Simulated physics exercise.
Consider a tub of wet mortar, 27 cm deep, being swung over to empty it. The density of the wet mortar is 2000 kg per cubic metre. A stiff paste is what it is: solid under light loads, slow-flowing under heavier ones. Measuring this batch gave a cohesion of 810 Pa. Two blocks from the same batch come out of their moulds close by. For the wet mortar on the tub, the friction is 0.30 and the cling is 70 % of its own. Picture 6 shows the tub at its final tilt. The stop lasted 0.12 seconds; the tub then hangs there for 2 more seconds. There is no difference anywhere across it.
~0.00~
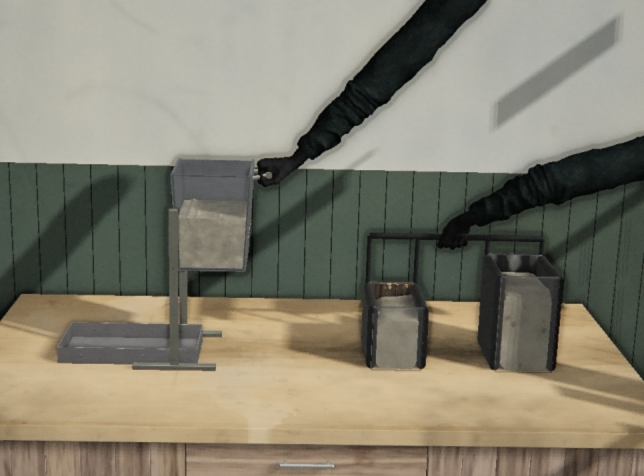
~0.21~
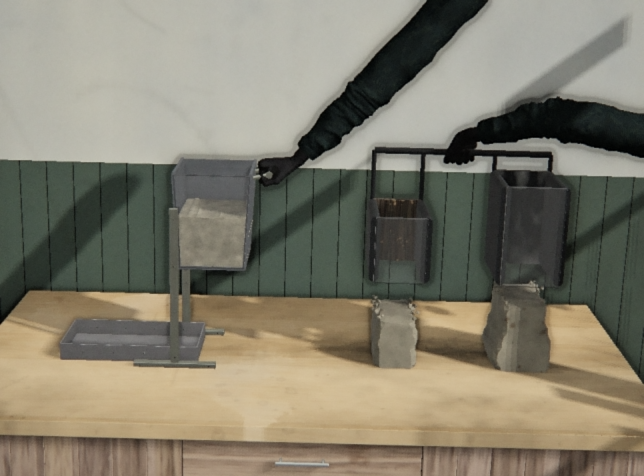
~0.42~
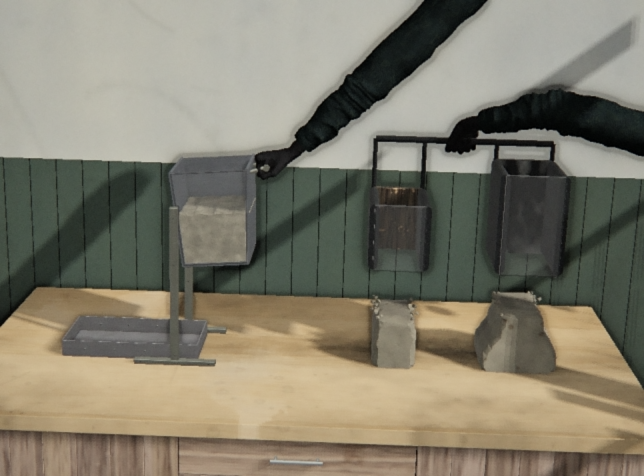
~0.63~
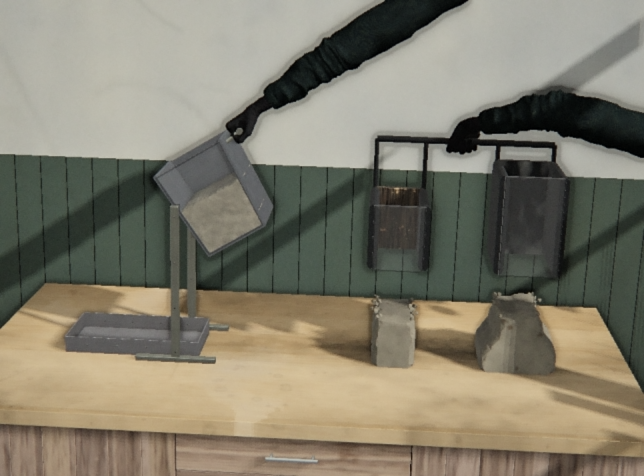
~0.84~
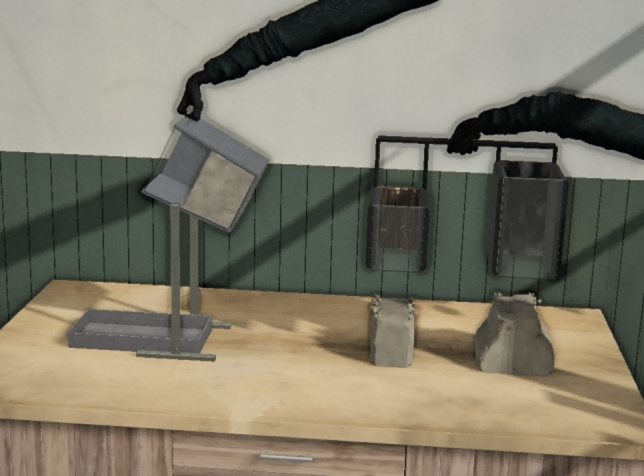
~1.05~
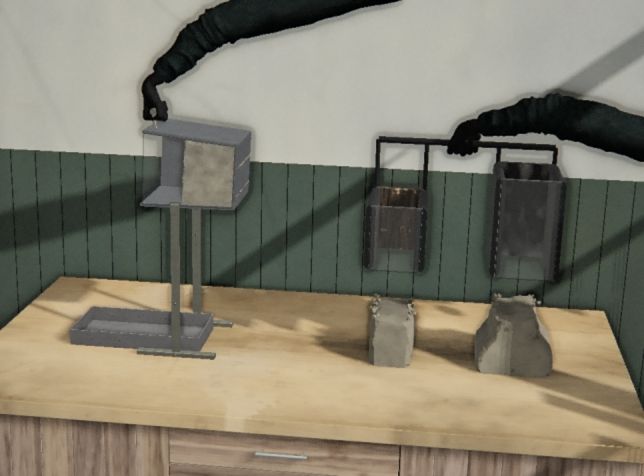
At first, one gloved hand holds an upright tub of wet mortar on a stand while another lifts a paired mould off two mortar blocks. The right block slumps and widens, while the left barely changes. Then the left hand swings the tub counterclockwise onto its side, the mortar staying inside.
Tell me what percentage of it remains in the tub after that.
Some 100 percent remains in the tub.
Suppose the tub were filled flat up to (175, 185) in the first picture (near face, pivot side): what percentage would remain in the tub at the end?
100 %.
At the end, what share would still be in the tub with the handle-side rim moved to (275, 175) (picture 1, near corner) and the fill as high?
I'd say around 100 percent would remain in the tub at the end.
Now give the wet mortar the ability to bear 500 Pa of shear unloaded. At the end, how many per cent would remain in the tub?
That comes out at roughly 100 %.
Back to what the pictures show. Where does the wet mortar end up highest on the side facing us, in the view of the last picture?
Around (219, 151).
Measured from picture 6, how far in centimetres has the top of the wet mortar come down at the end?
About 2 cm.
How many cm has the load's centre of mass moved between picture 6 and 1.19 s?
0 cm.
By 1.19 s, the tub is at 87 degrees and holds 100 %.
By 1.36 s, the tub is at 87 degrees and holds 100 %.
By 1.53 s, the tub is at 87 degrees and holds 100 %.
By 1.70 s, the tub is at 87 degrees and holds 100 %.
By 3.05 s, at the end, the tub is at 87 degrees and holds 100 %.
